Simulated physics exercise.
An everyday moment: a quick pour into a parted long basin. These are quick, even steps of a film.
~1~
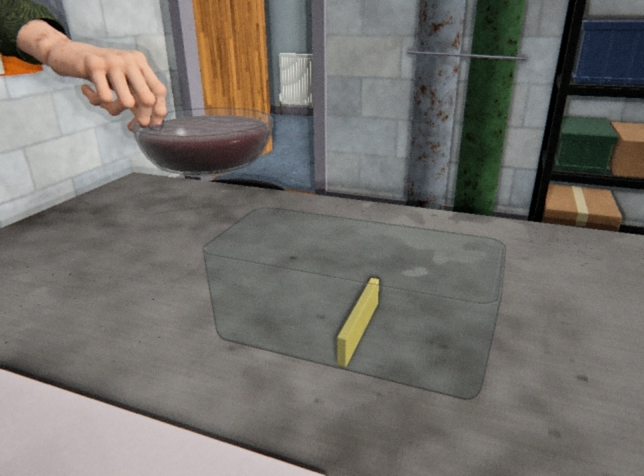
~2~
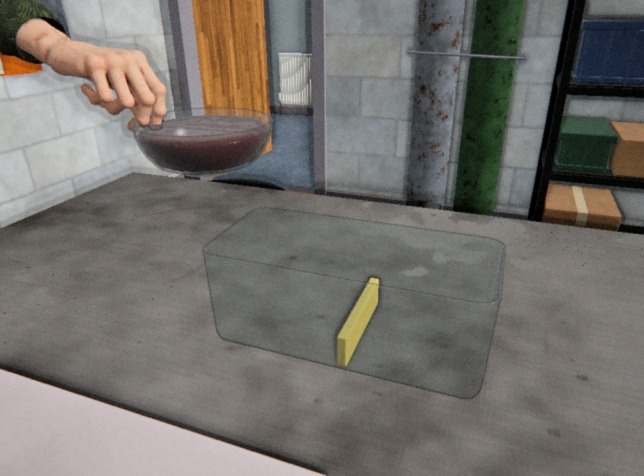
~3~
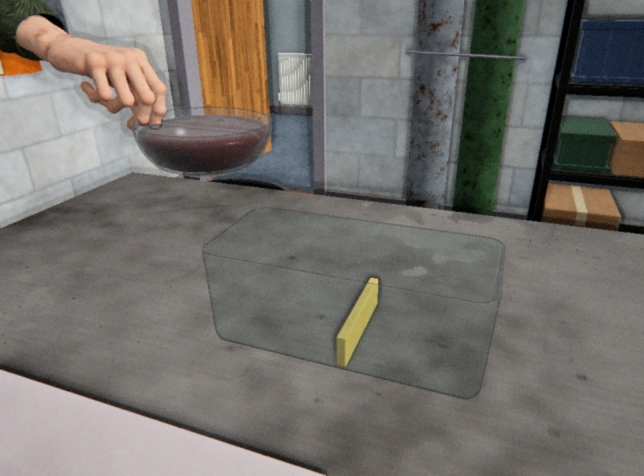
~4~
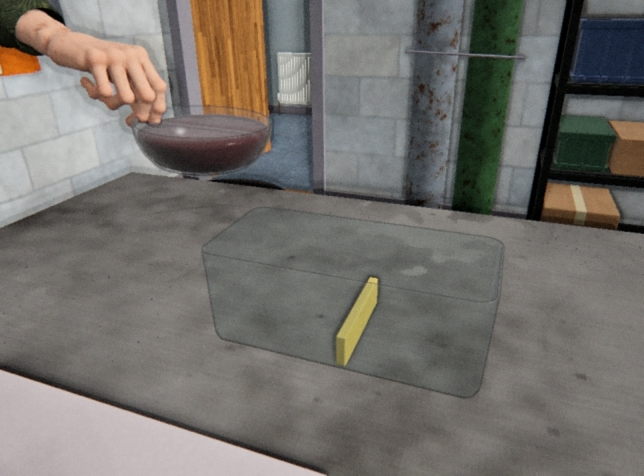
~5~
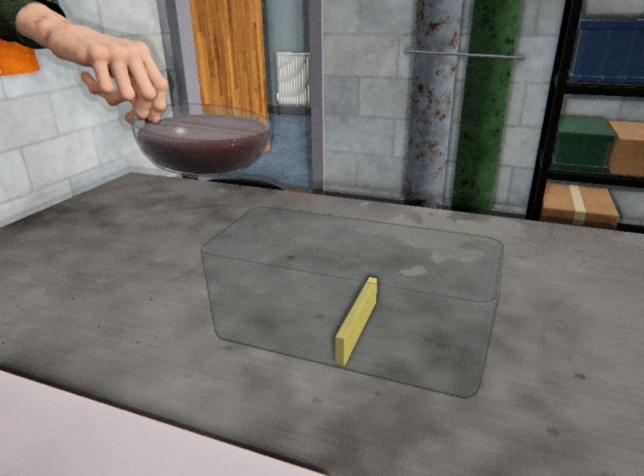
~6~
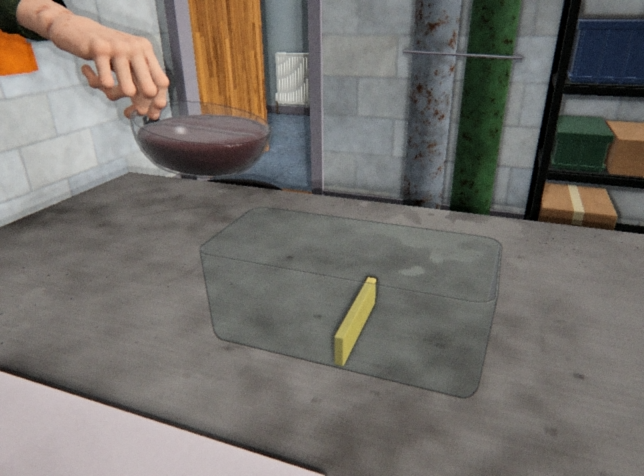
A hand held a clear bowl of dark red wine above a grey table, behind a long see-through basin with a low yellow wall inside, then slowly leaned the bowl slightly to the right.
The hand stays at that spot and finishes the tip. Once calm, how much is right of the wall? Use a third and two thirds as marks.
The share right of the wall is less than a third.
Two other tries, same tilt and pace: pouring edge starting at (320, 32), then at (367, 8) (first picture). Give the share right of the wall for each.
The first gives 75 %, the second 90 %.
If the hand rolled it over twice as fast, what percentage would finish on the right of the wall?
Some 15 per cent.
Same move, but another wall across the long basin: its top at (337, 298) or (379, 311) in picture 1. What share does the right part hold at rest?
The first gives 15 %, the second 10 %.
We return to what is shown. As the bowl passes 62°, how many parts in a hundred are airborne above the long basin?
Near 35 %.
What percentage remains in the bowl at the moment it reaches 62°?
Close to 30 per cent.
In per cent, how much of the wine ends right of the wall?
Close to 5 per cent.
A moment on, the bowl is tipped part way and 32 per cent is still to pour, 34 is left of the wall and 0 right of it.
Next, the bowl is tipped on its side and 1 per cent is still to pour, 90 is left of the wall and 7 right of it.
Then the bowl is tipped right over and 0 per cent is still to pour, 92 is left of the wall and 7 right of it.
Later the bowl is tipped right over and 0 per cent is still to pour, 92 is left of the wall and 7 right of it.
Finally, 92 per cent lies left of the wall, 8 right of it and 1 outside.
